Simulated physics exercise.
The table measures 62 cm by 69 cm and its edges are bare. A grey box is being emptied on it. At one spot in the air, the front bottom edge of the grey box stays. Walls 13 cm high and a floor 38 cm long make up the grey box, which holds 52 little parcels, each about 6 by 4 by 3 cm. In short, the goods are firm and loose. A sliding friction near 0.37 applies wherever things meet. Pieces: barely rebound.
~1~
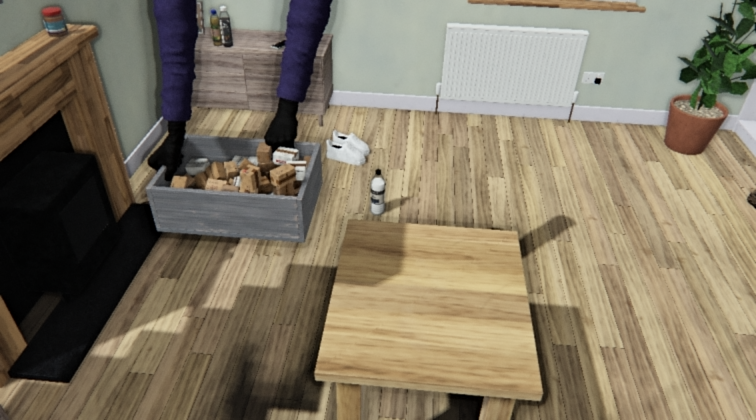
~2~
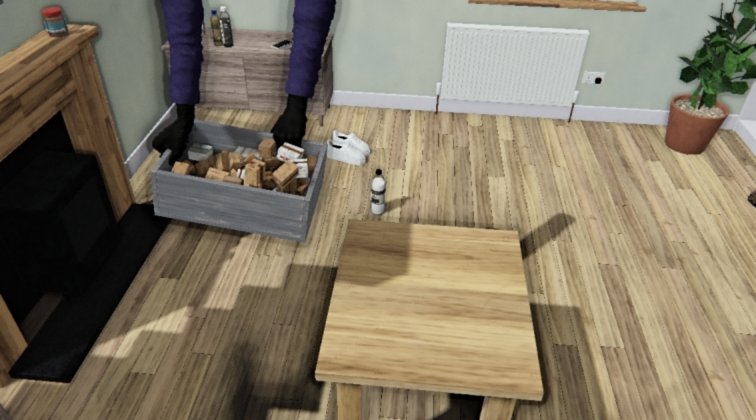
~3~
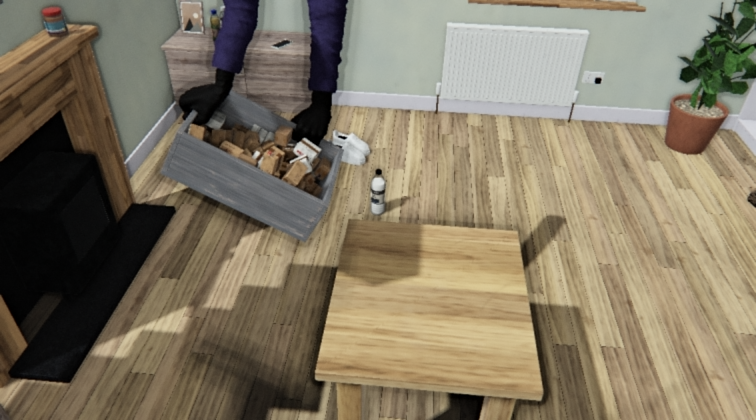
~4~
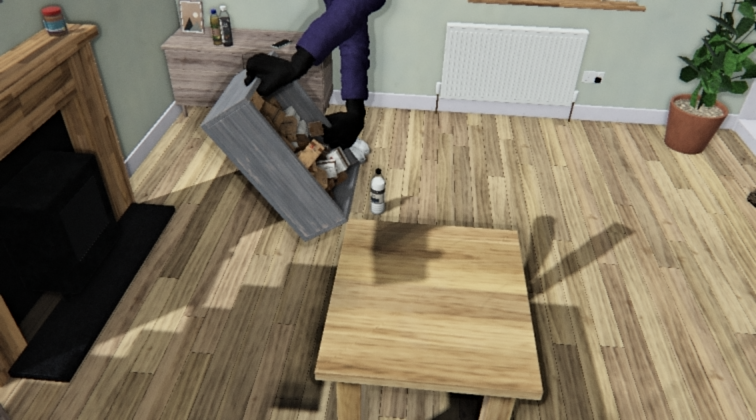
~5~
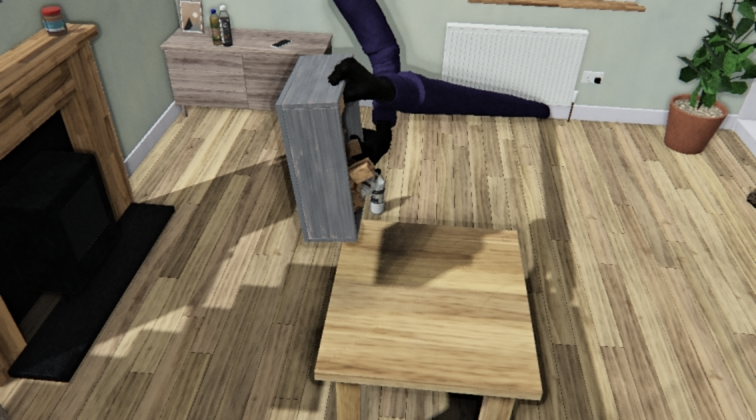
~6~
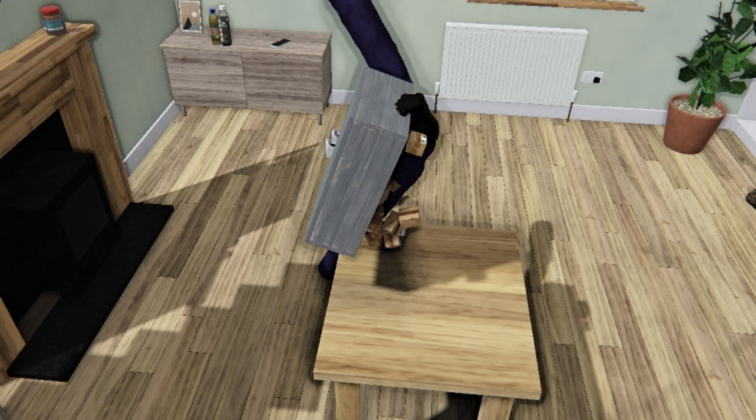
In a living room, gloved hands lift and tilt a grey box, and brown parcels tumble out.
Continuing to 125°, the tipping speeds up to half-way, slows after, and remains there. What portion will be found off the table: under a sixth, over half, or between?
My guess is a mid-sized share of them end up off the table.
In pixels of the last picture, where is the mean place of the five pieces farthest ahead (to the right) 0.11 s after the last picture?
They are centred near (471, 217).
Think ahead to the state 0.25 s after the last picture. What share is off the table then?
Estimate for then: Some 0 percent.
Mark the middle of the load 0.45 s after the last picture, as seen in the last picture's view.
It's centred at about (461, 293).
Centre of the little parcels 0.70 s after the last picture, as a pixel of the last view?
(461, 294).
Then, 0.11 s after the last picture, tilt 124°; 9 still in the grey box, 10 on the table top and 33 in the air.
Then, 0.25 s after the last picture, tilt 125°; 4 still in the grey box, 43 on the table top, 1 over the right end of the table and 4 in the air.
Then, 0.45 s after the last picture, tilt 125°; 44 on the table top and 8 over the right end of the table.
When it is over (0.70 s after the last picture), 39 on the table top and 13 over the right end of the table. Asked share, 13 of 52, 25 per cent.
